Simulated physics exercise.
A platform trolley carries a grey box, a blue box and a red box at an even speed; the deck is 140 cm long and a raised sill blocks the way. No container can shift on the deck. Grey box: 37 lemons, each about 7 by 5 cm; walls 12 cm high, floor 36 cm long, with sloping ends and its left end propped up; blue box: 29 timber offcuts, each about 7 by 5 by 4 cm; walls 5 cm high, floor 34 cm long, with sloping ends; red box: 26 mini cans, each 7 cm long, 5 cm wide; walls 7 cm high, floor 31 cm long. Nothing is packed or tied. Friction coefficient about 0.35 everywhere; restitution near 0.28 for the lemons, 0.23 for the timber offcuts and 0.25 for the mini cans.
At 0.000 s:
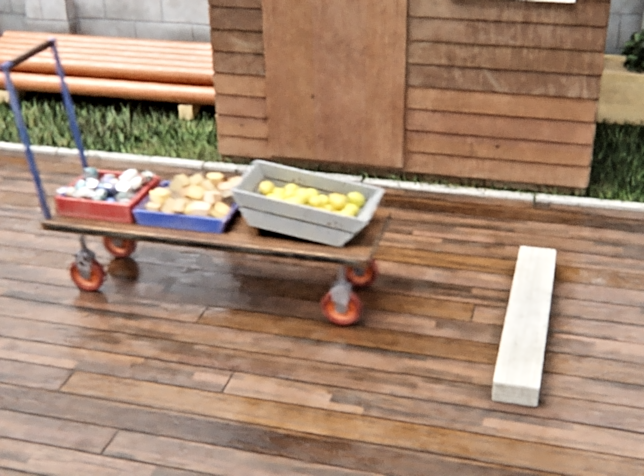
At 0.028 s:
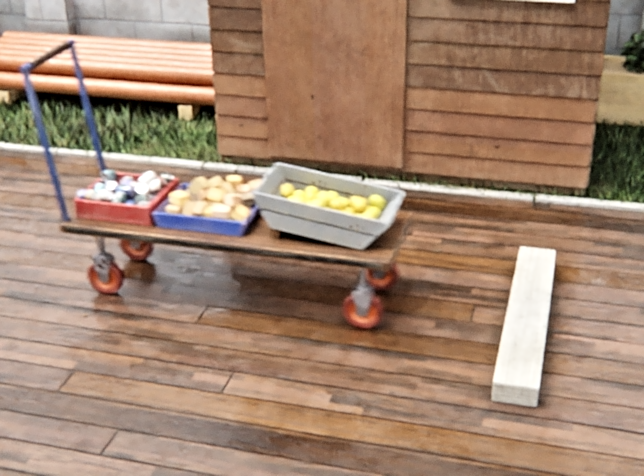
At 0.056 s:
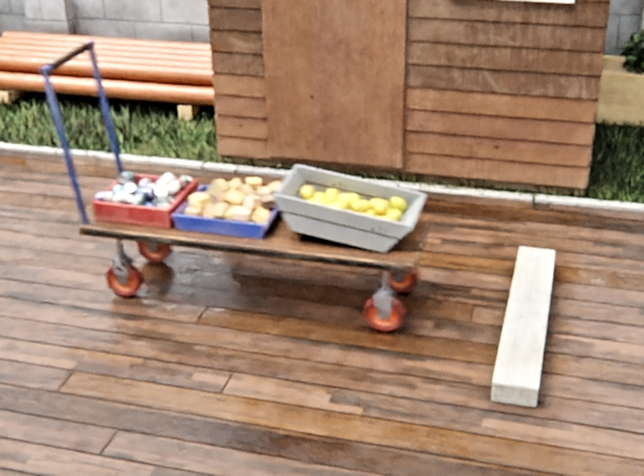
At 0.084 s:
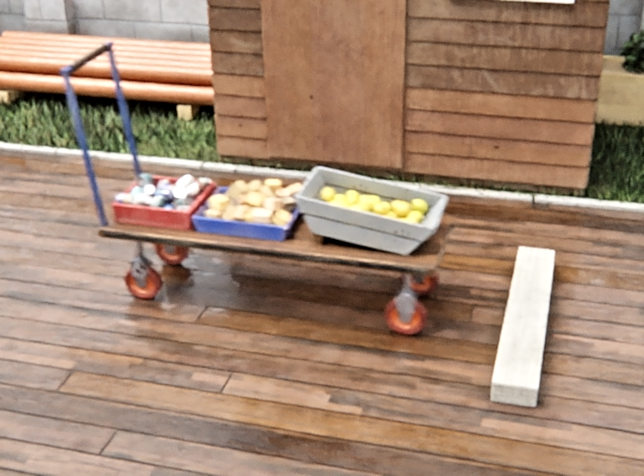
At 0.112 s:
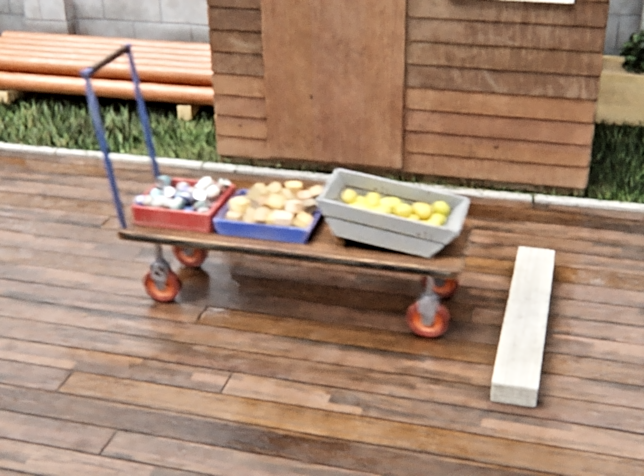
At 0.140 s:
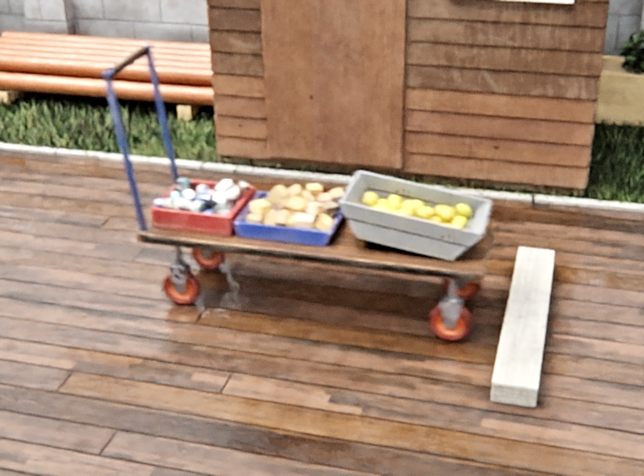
A flat trolley with a blue handle and orange wheels rolls slowly and steadily to the right across a brown plank deck, seen from slightly above by a still camera. It carries a red box of small cans at left, a blue box of tan blocks and a tilted grey box of yellow items. The boxes keep their places as the trolley nears a pale beam, before a wooden shed and bench.
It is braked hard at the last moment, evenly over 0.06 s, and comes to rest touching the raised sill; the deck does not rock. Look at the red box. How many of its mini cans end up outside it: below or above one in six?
The red box loses over a sixth of its mini cans.
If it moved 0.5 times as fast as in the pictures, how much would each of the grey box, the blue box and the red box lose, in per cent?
Then grey box 0, blue box 20, red box 10 per cent.
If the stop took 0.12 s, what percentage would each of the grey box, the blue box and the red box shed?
In that case grey box 30, blue box 30, red box 30 per cent.
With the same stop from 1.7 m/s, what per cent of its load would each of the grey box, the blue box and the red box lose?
Then grey box 0, blue box 30, red box 10 per cent.
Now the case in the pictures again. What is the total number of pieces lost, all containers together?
About 35.
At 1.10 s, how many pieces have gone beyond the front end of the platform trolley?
Some 12 pieces.
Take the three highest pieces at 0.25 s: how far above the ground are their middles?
About 54 cm.
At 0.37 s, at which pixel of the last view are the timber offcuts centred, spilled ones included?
Near (357, 219).
After 0.15 s, it begins to slow.
After 0.25 s, the grey box has all 37, the blue box is down by 6 of 29 and the red box is down by 1 of 26.
After 0.37 s, the grey box is down by 6 of 37, the blue box is down by 10 of 29 and the red box is down by 7 of 26.
After 0.60 s, the grey box is down by 12 of 37, the blue box is down by 15 of 29 and the red box is down by 9 of 26.
Outcome (at 1.10 s), the grey box is down by 12 of 37, the blue box is down by 15 of 29 and the red box is down by 9 of 26. Asked share, 9 of 26, 35 per cent.
